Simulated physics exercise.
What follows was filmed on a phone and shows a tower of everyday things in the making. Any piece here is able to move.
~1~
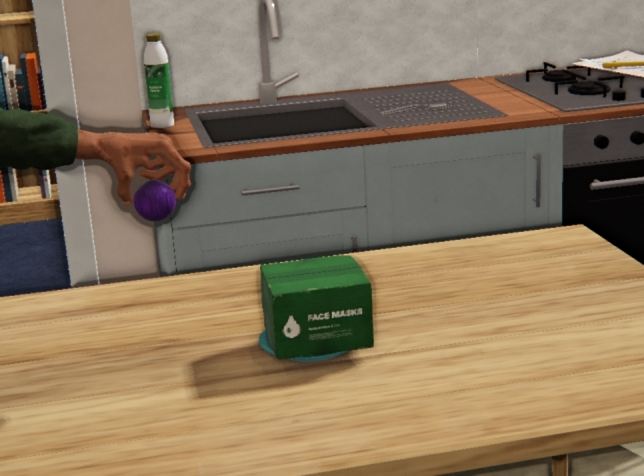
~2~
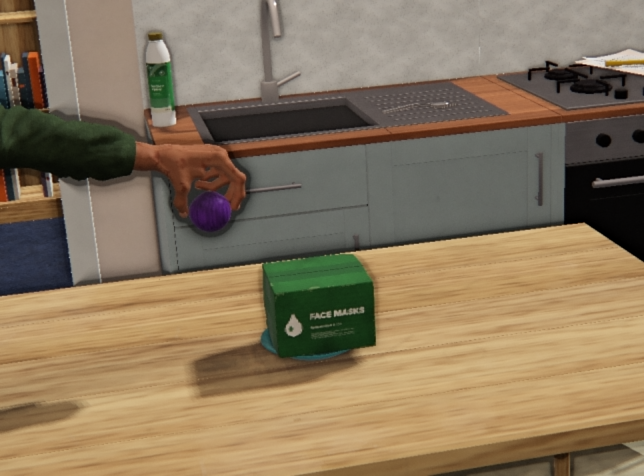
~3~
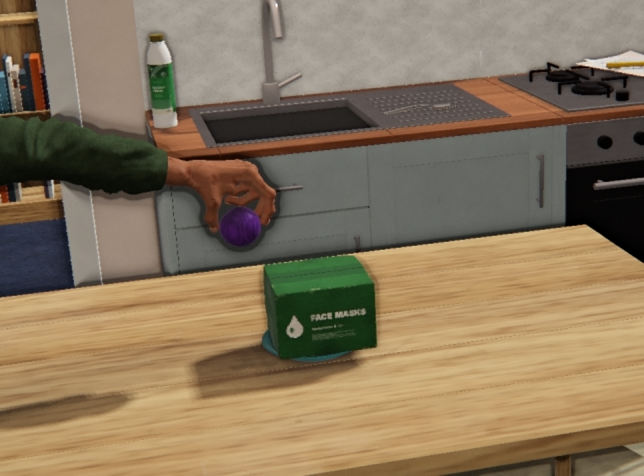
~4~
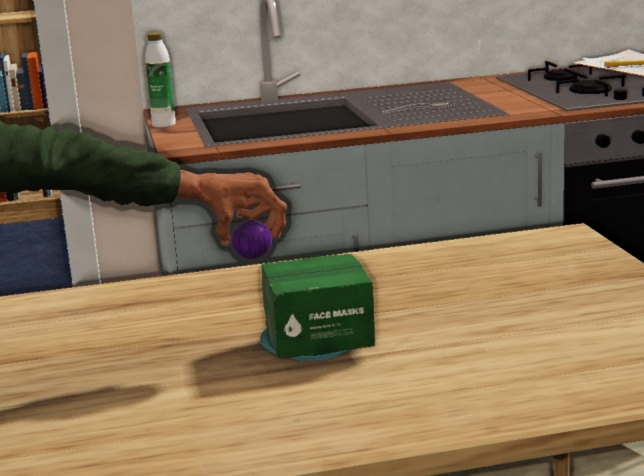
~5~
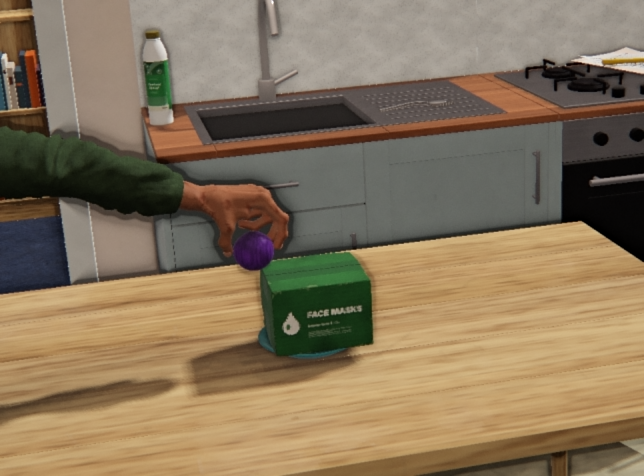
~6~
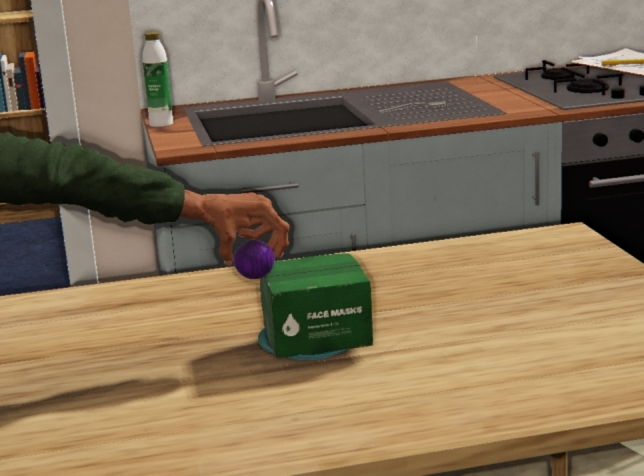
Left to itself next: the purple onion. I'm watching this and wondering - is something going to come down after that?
Yes. I expect something to leave its place.
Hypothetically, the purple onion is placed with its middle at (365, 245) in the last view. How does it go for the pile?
What happens next is that it tips over.
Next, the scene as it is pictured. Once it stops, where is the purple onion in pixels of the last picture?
End spot: Near (225, 343).
Then, 0.30 s on from there, purple onion now fallen.
Then, 0.40 s on from there, things are still on the move.
In the end, fallen, purple onion; the other 2 unmoved. At the end, from the last picture's camera, purple onion near (224, 343). The pile gives way.
